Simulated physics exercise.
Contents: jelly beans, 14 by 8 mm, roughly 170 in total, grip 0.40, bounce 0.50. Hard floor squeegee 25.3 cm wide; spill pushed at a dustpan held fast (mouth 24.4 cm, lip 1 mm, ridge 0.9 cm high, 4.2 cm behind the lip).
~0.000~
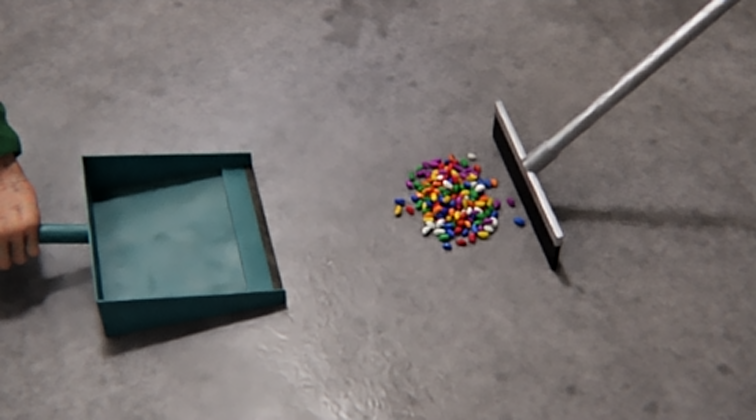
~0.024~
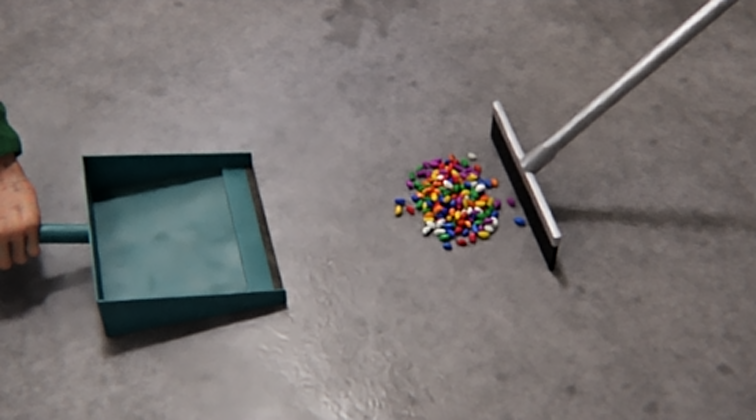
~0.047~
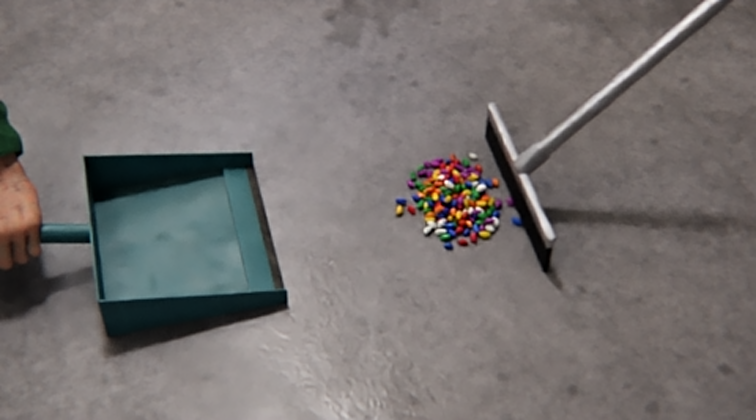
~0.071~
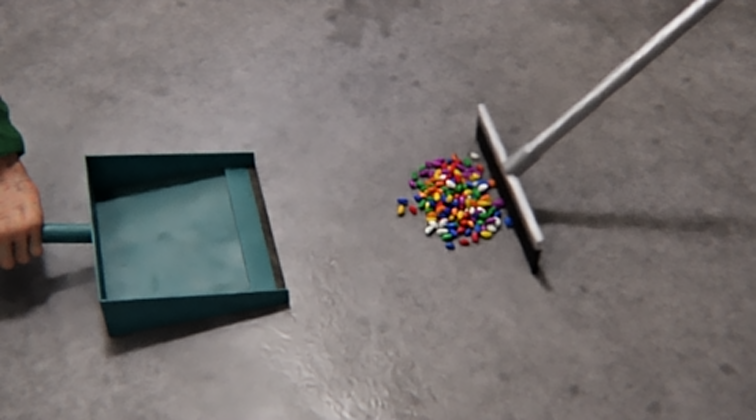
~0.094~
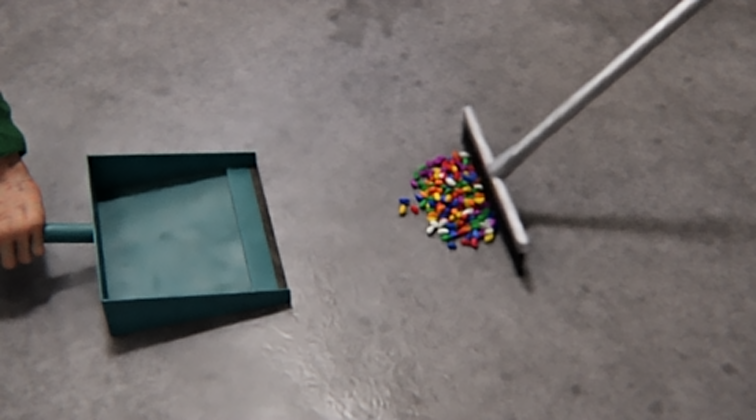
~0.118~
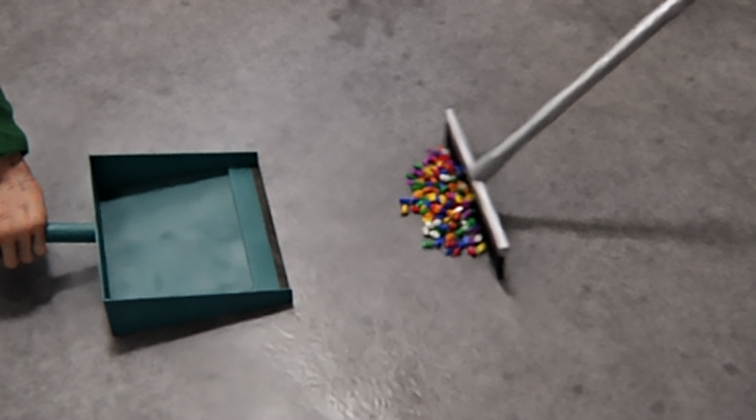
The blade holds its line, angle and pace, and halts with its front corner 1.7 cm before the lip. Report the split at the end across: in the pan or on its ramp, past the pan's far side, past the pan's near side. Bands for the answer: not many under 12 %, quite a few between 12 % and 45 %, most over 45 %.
In the pan or on its ramp: Most; past the pan's far side: Not many; past the pan's near side: Not many.
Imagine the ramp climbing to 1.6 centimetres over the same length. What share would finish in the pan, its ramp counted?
Estimated share: Around 65 in a hundred.
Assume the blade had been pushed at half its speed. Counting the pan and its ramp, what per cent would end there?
Share: Close to 60 %.
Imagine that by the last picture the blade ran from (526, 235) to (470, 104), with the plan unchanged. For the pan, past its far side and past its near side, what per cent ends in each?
Final per cent - pan 45, far 20, near 5.
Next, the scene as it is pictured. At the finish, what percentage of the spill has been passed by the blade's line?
Roughly 0 per cent of it.
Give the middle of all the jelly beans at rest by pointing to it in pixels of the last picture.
Near (219, 237).
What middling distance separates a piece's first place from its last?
I'd say near 32 cm.
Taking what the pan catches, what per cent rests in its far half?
I'd say near 50 per cent.
After 0.23 s, middle of the blade 13 cm from the lip; 0 % over the lip, far side 0 %, near side 5 %.
Then, at 0.31 s, middle of the blade 4 cm from the lip; 5 % over the lip, far side 5 %, near side 5 %.
After 0.52 s, middle of the blade 2 cm from the lip; 80 % over the lip, far side 5 %, near side 5 %.
By 2.5 s all is still; pan 75 %, far side 5 %, near side 5 %, in front of the lip or behind the blade 20 %.
